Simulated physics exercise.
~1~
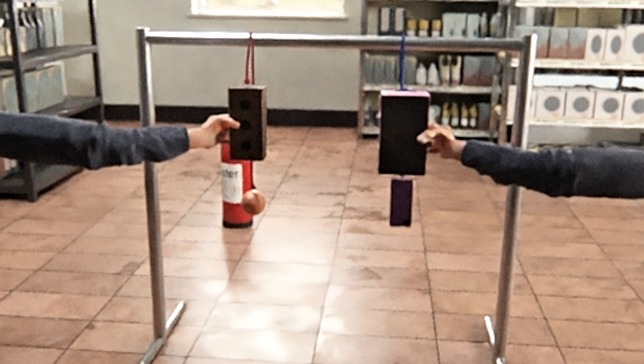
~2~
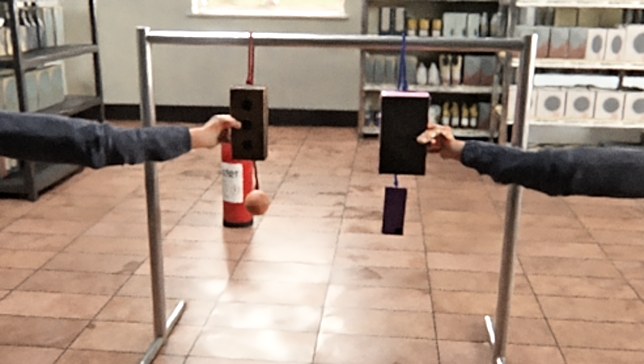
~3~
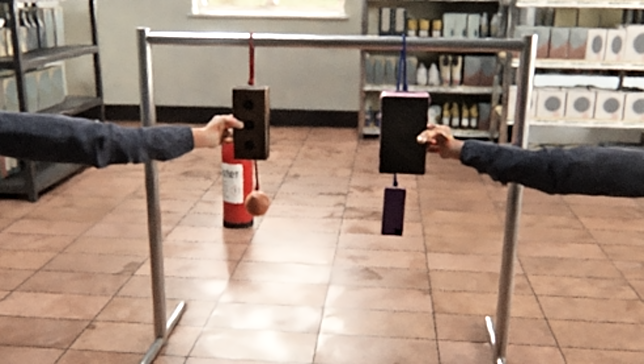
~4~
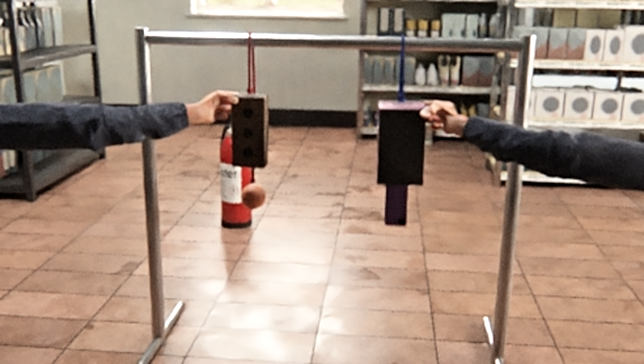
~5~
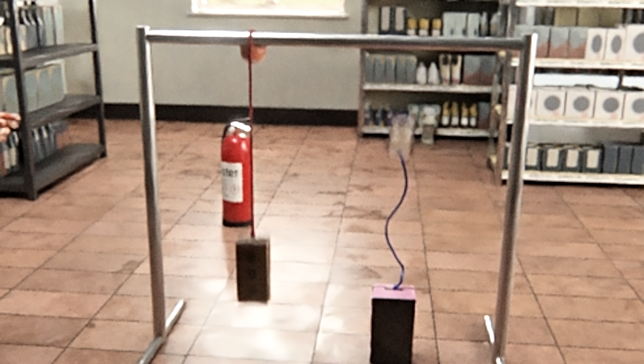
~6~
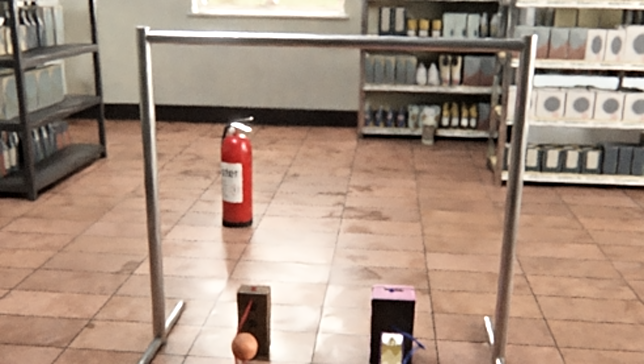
At first, a dark brick and a dark case with a pink top hang from a metal rail on a red and a blue cord, each held by a hand reaching in from the side. A small orange ball dangles below the brick, and a slim phone-like object below the case. The hands shift slightly, then let go and withdraw. Both blocks drop, the ball rising to the rail while the phone-like object flies up on its loose, wavy cord. Finally, everything has come down, with brick and case standing on the tiled floor, the small objects before them and the rail bare.
